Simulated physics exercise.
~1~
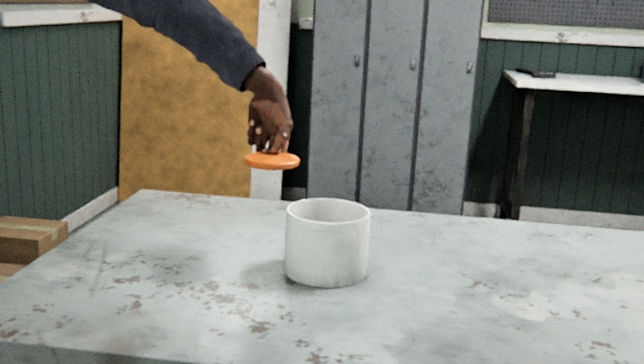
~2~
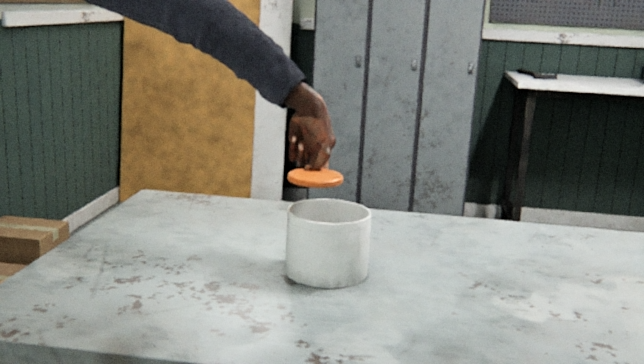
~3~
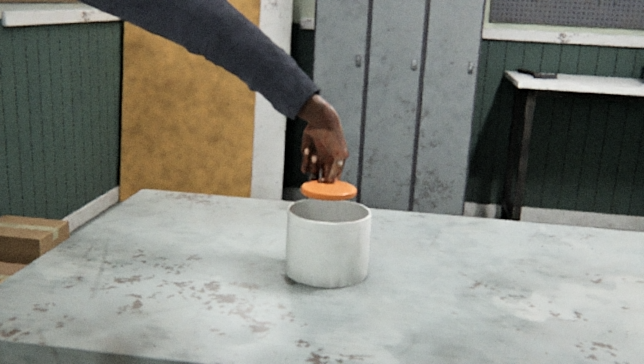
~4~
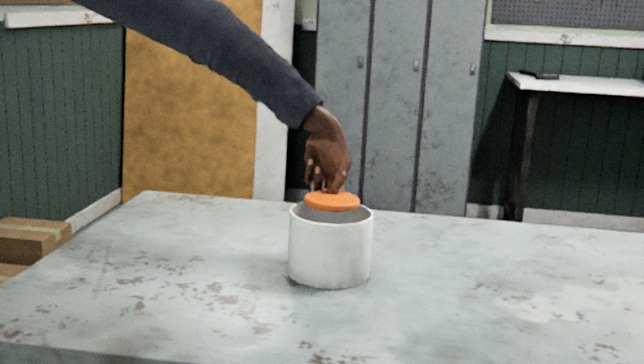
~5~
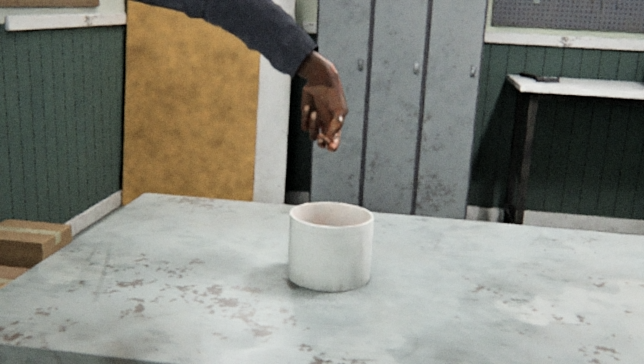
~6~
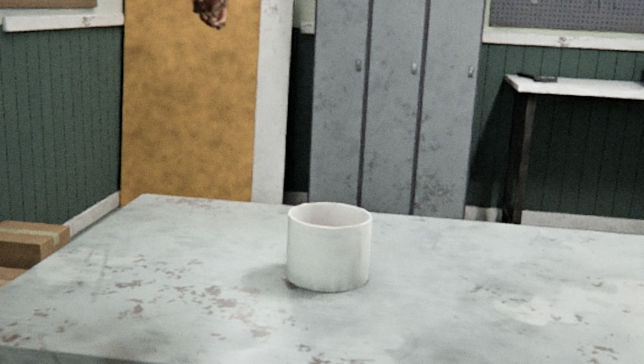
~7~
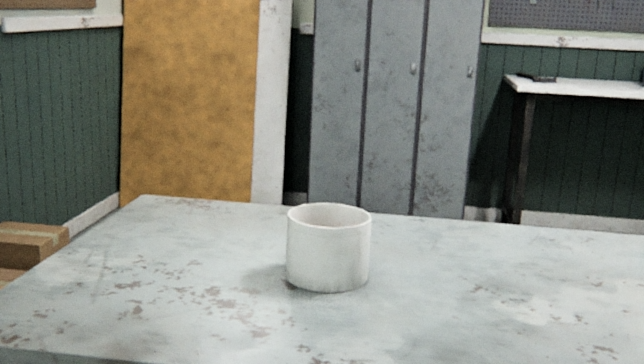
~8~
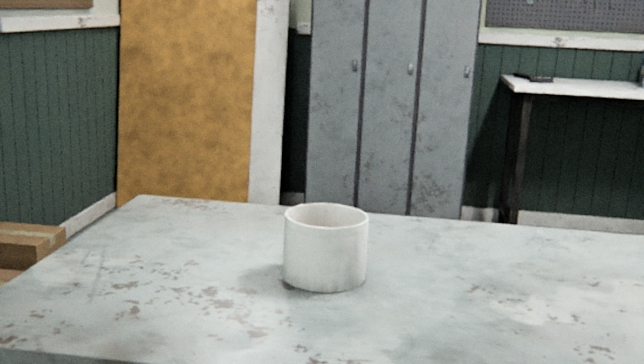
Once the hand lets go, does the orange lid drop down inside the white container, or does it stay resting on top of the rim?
The orange lid slips past the rim and drops inside the container, leaving the top open with no lid in sight.
